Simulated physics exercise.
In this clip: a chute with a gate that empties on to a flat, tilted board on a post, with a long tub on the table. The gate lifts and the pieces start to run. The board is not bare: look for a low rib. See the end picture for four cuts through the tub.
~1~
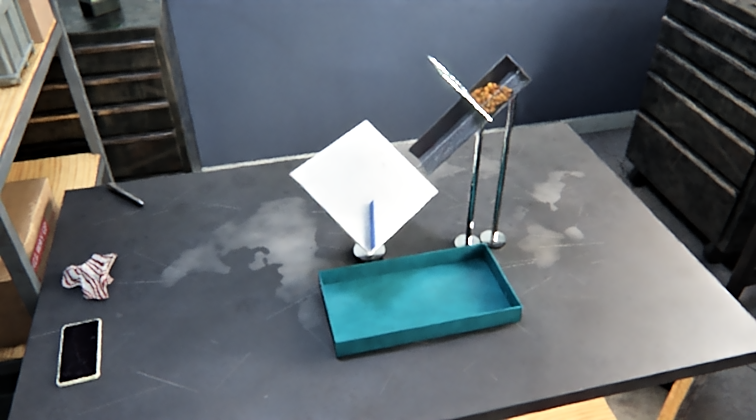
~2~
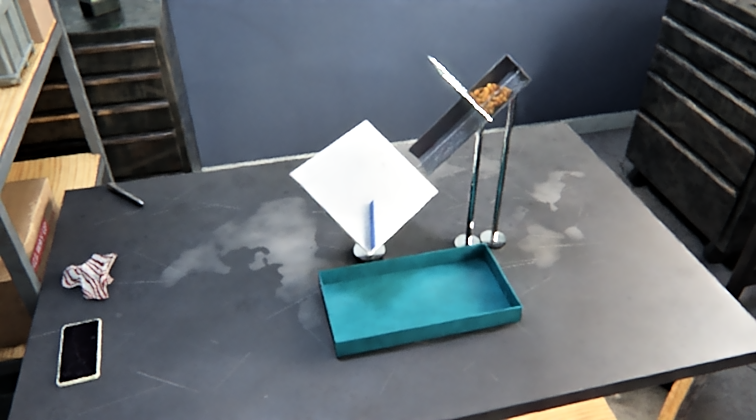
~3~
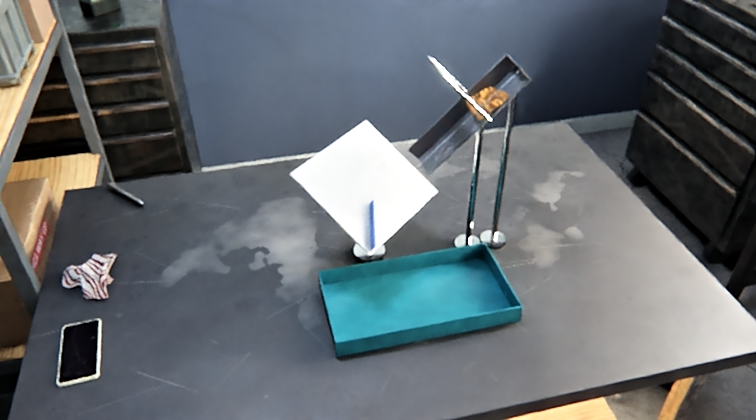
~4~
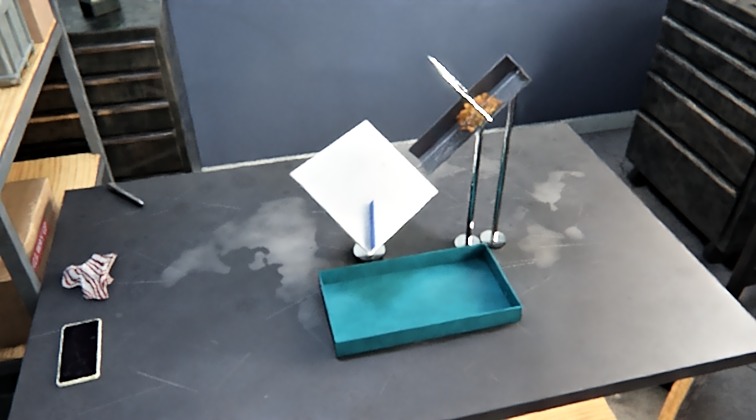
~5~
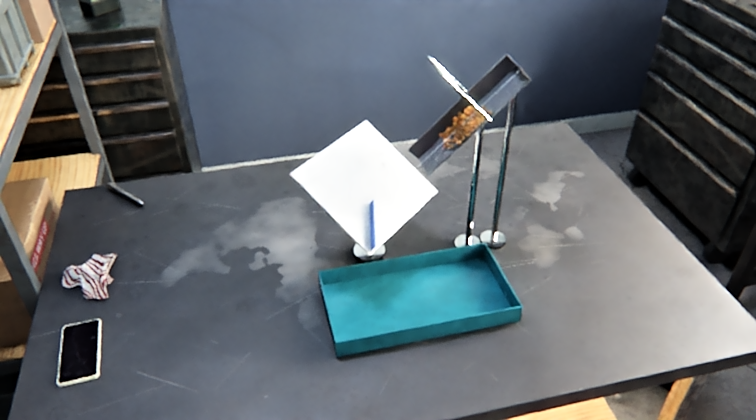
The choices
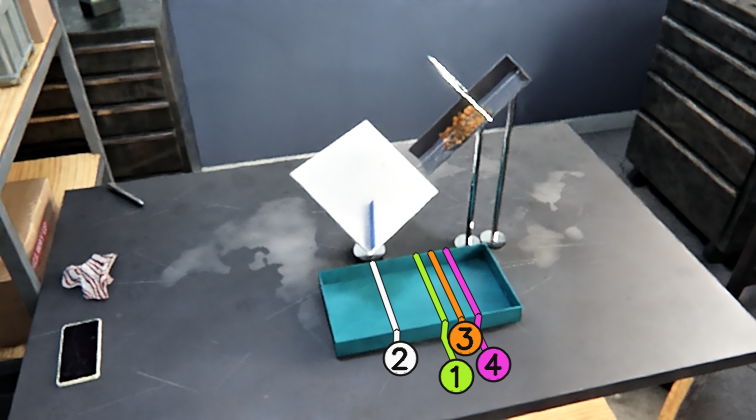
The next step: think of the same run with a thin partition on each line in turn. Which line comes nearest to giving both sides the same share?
The answer is line 1.
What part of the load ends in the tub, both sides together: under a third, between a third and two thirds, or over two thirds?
It is over two thirds.
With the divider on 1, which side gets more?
Left.
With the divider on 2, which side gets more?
Right.
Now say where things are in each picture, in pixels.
Load behind the gate at (487, 100), roasted chickpeas; lip of the chute at (423, 167), sloping fairly steeply, in the first picture.
Middle of the board at (368, 183), tilted fairly steeply; middle of its low edge at (406, 221); of its high edge at (331, 145), in the second picture.
Front corners of the tub at (336, 342) and (522, 306), empty; front of the load at (473, 112), in the third picture.
Middle of the load at (474, 110); its front at (462, 128), about a third of the way to the lip; rib from (373, 200) to (375, 247), in the fourth picture.
Middle of the load at (461, 123); its front at (446, 145), about two thirds of the way to the lip, in the fifth picture.
On the marked copy, line 1 crosses the front rim at (445, 321); line 2 crosses the front rim at (396, 331); line 3 crosses the front rim at (461, 318); line 4 crosses the front rim at (478, 315).
Choosing 1, of what is caught, about two thirds on the left of the divider, about a third on the right.
Choosing 2, of what is caught, a small part on the left of the divider, nearly all on the right.
Choosing 3, of what is caught, most on the left of the divider, a small part on the right.
Choosing 4, of what is caught, nearly all on the left of the divider, a small part on the right.
